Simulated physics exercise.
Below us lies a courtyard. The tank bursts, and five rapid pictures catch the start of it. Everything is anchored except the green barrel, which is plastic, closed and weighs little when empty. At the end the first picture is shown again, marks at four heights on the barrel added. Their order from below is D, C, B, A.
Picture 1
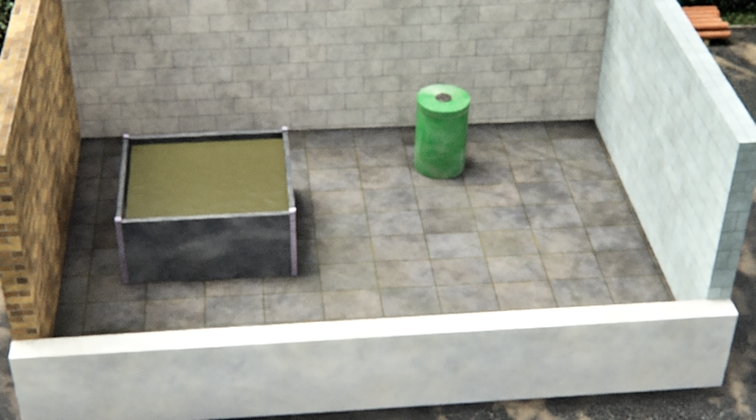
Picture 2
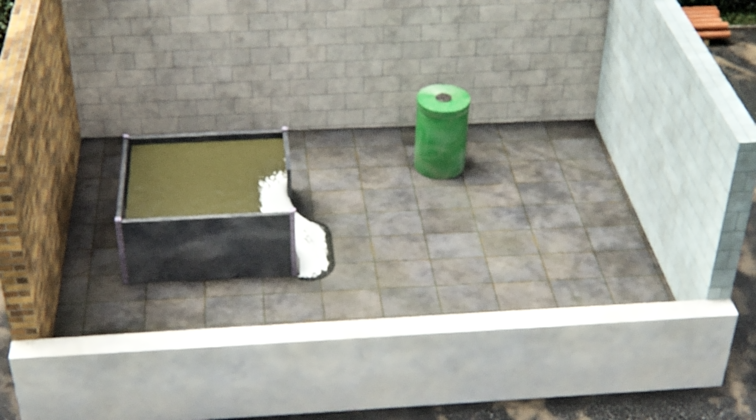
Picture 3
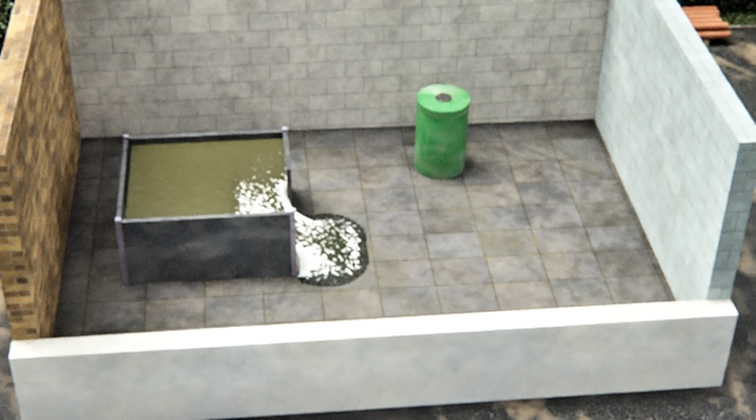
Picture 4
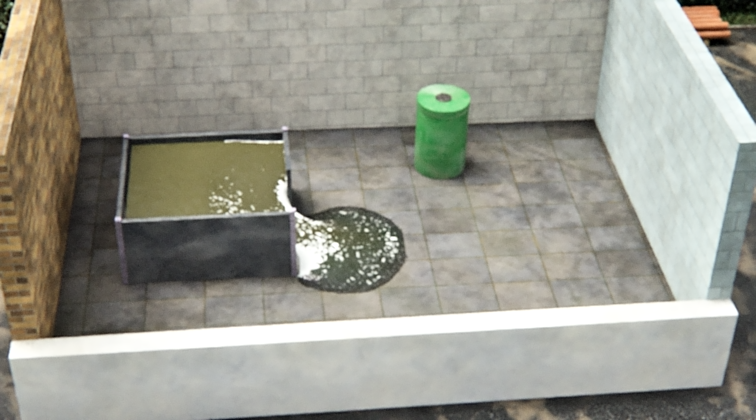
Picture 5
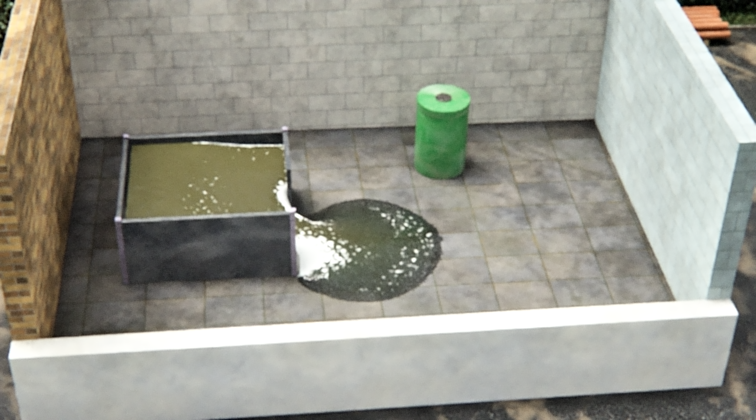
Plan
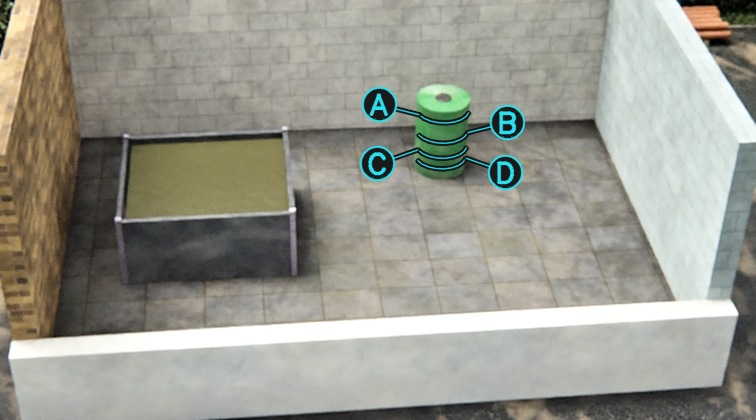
We see a walled courtyard with a full tank on the left and a green barrel standing near the back wall. Murky water pours from the tank's right side, foaming white, and spreads rightward across the tiles in a widening puddle.
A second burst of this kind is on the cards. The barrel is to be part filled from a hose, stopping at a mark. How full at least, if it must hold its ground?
D is the one.
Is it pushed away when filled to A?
No, that is safe.
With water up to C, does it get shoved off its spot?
No, that is safe.
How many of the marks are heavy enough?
All of the four.
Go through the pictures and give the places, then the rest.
The first frame shows lid of the green barrel at (443, 98); tank full, its middle at (206, 180).
In the second frame, 1 % of the ground wet, in view closest to the barrel at (317, 226).
In the third frame, 3 % of the ground wet, in view closest to the barrel at (339, 219).
In the fourth frame, 6 % of the ground wet, in view closest to the barrel at (368, 215).
The fifth frame shows lid of the green barrel at (443, 98); 9 % of the ground wet, in view closest to the barrel at (383, 204).
On the marked copy, A at (446, 123); B at (445, 143); C at (444, 158); D at (444, 168); from the bottom up D, C, B, A.
If A is chosen, it does not move.
If B is chosen, it does not move.
If C is chosen, it does not move.
If D is chosen, it does not move.
